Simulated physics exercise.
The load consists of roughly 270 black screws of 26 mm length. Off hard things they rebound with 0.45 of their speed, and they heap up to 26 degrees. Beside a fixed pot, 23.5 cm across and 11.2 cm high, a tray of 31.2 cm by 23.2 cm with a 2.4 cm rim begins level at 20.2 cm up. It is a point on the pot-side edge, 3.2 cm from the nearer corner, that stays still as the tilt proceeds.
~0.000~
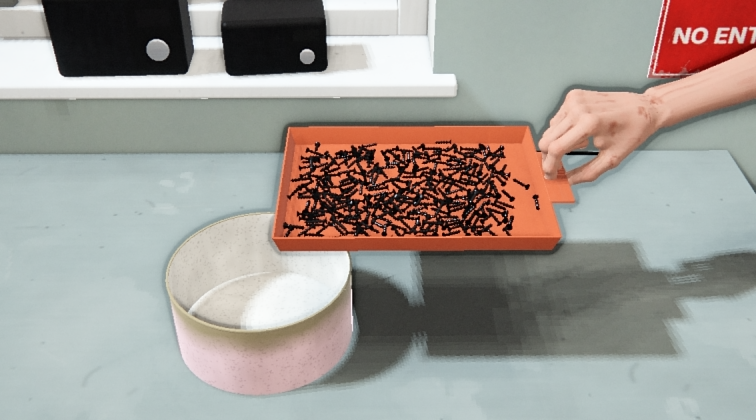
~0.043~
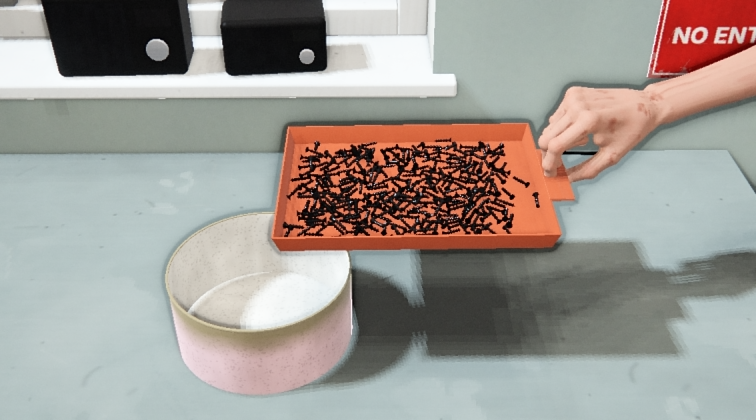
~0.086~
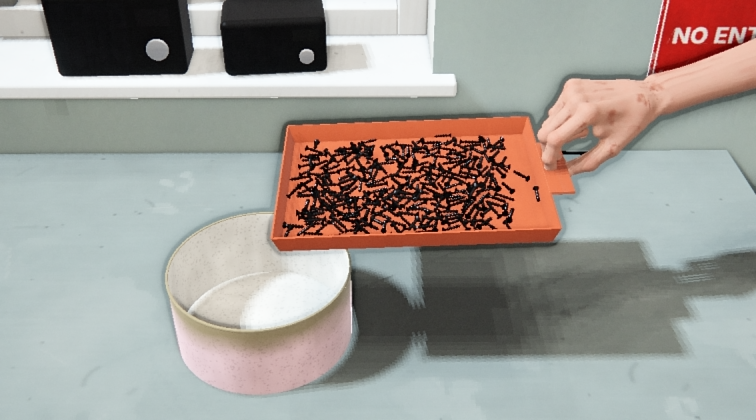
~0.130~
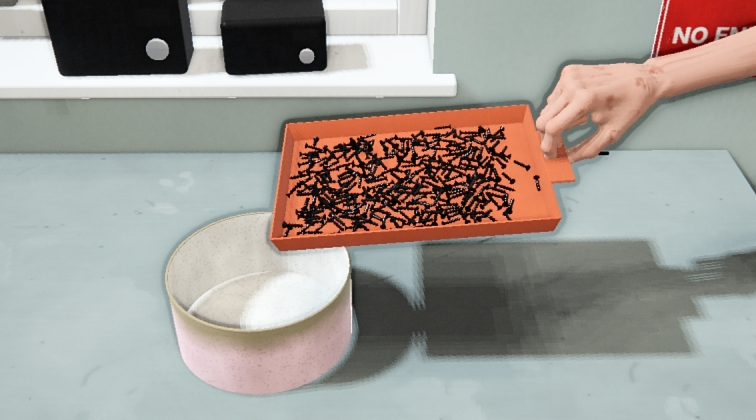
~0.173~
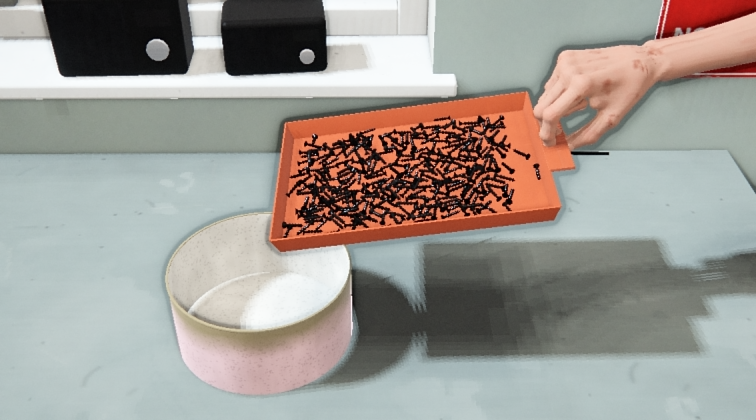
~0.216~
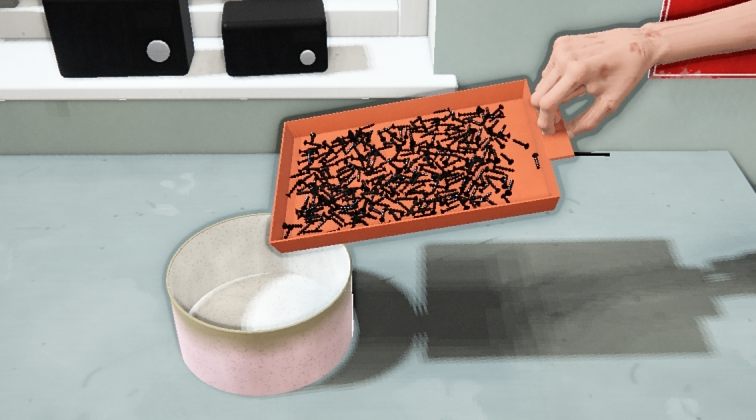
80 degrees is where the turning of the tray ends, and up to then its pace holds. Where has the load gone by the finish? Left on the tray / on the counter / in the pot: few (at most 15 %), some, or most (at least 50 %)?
Left on the tray: Few; counter: Few; pot: Most.
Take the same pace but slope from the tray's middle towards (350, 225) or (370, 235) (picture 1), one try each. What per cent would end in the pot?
That would be close to 55 per cent, then close to 35 per cent.
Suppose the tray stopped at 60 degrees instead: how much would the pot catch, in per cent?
I'd put it at close to 55 per cent.
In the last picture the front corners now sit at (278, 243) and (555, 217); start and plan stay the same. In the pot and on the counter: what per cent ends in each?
Split: Pot = 25, counter = 70.
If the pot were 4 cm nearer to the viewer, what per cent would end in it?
Roughly 95 per cent.
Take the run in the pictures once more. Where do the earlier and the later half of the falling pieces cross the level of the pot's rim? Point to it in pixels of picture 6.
Roughly (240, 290) to begin with, later roughly (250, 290).
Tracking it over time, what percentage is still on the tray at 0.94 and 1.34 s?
Roughly 85 then 25.
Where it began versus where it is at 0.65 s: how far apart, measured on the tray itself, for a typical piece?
Around 7 centimetres.
After 0.65 s, tilt 44 degrees; the tray holds 100 %, the pot 0 %.
Then, at 0.94 s, tilt 66 degrees; the tray holds 85 %, the pot 0 %.
Then, at 1.34 s, tilt 80 degrees; the tray holds 25 %, the pot 65 %.
By 2.7 s all is still; tray 0 %, counter 5 %, pot 95 %.
